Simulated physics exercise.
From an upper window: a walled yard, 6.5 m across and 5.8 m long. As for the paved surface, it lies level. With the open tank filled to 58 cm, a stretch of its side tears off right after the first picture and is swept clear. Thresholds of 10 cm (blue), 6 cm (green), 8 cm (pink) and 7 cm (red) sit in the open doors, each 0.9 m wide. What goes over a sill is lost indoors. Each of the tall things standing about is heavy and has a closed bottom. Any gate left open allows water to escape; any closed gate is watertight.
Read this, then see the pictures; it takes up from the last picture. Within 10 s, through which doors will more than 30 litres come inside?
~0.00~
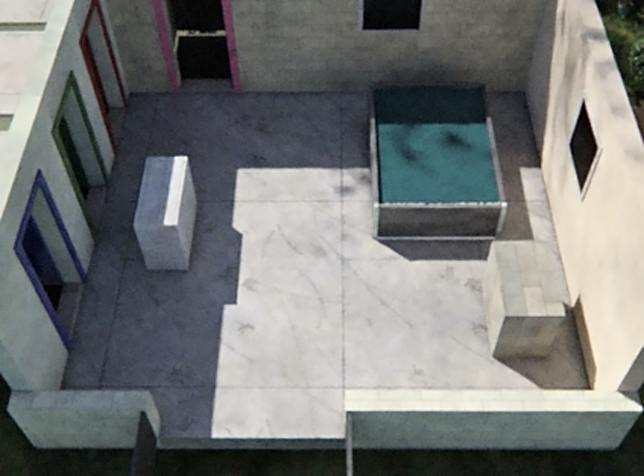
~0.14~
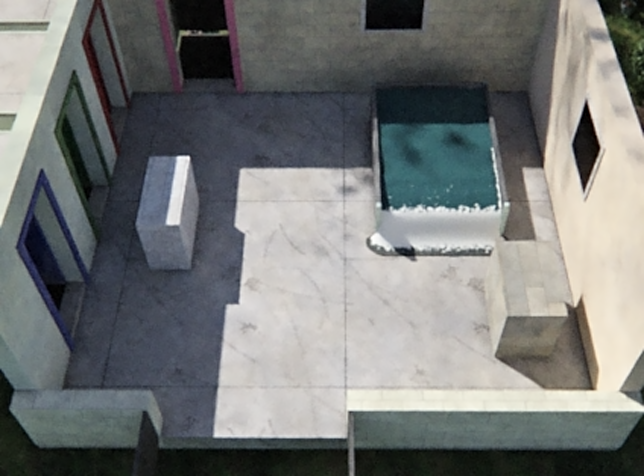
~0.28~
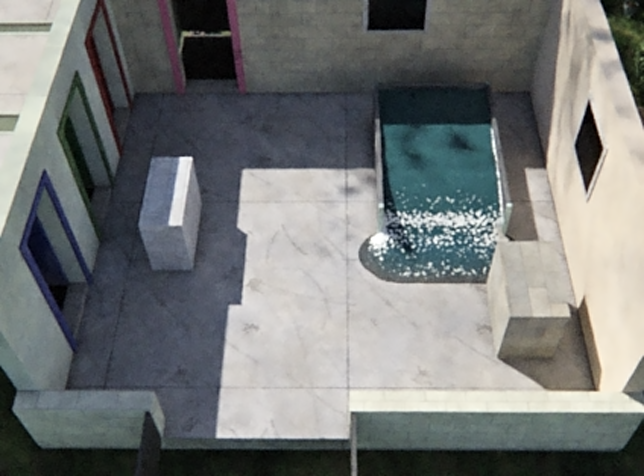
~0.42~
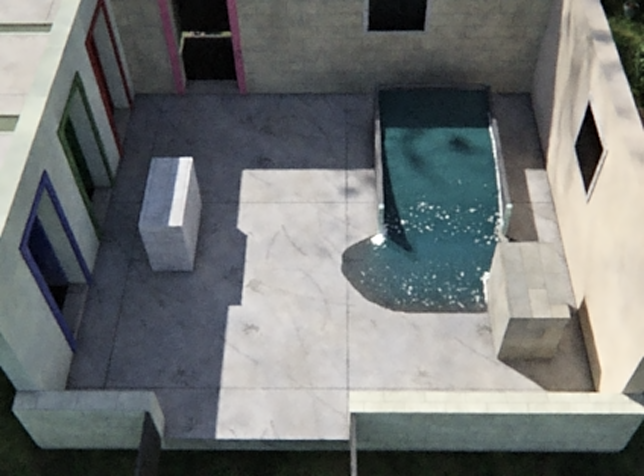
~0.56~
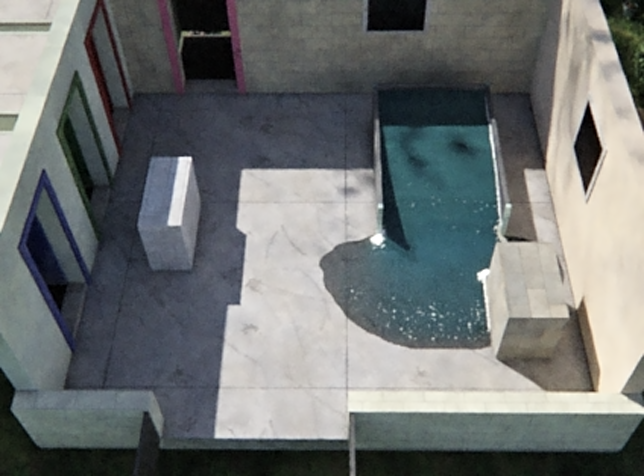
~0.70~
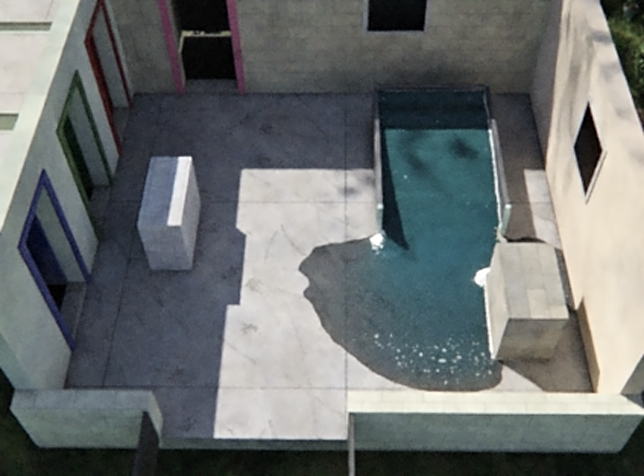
Blue door: Not more than 30 litres; green door: Not more than 30 litres; pink door: Not more than 30 litres; red door: Not more than 30 litres.
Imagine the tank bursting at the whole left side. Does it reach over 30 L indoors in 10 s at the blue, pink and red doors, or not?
So blue ends up short of it, pink past the limit, red past the limit.
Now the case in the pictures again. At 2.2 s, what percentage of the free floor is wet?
I'd say around 35 %.
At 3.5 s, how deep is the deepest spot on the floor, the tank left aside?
It tops out at some 28 cm.
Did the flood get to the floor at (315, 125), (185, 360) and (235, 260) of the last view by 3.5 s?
Respectively: Was missed, got hit, was missed.
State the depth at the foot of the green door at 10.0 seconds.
The depth there is near 4.5 cm.
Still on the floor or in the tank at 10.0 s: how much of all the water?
I'd say close to 76 percent is still there.
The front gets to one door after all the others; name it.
The pink door.
After 1.4 s water covers 25 % of the floor and is deepest (34 cm) near (490, 284); blue door not reached, green door not reached, pink door not reached, red door not reached.
After 2.2 s water covers 35 % of the floor and is deepest (34 cm) near (447, 407); blue door not reached, green door not reached, pink door not reached, red door not reached.
After 3.5 s water covers 45 % of the floor and is deepest (28 cm) near (550, 318); blue door not reached, green door not reached, pink door not reached, red door not reached.
After 6.0 s water covers 70 % of the floor and is deepest (20 cm) near (523, 117); blue door 11 cm at the sill, 2 L in, green door 5 cm at the sill, 0 L in, pink door not reached, red door 1 cm at the sill, 0 L in.
After 10.0 s water covers 95 % of the floor and is deepest (13 cm) near (122, 148); blue door 8 cm at the sill, 3 L in, green door 5 cm at the sill, 0 L in, pink door 8 cm at the sill, 3 L in, red door 11 cm at the sill, 10 L in.
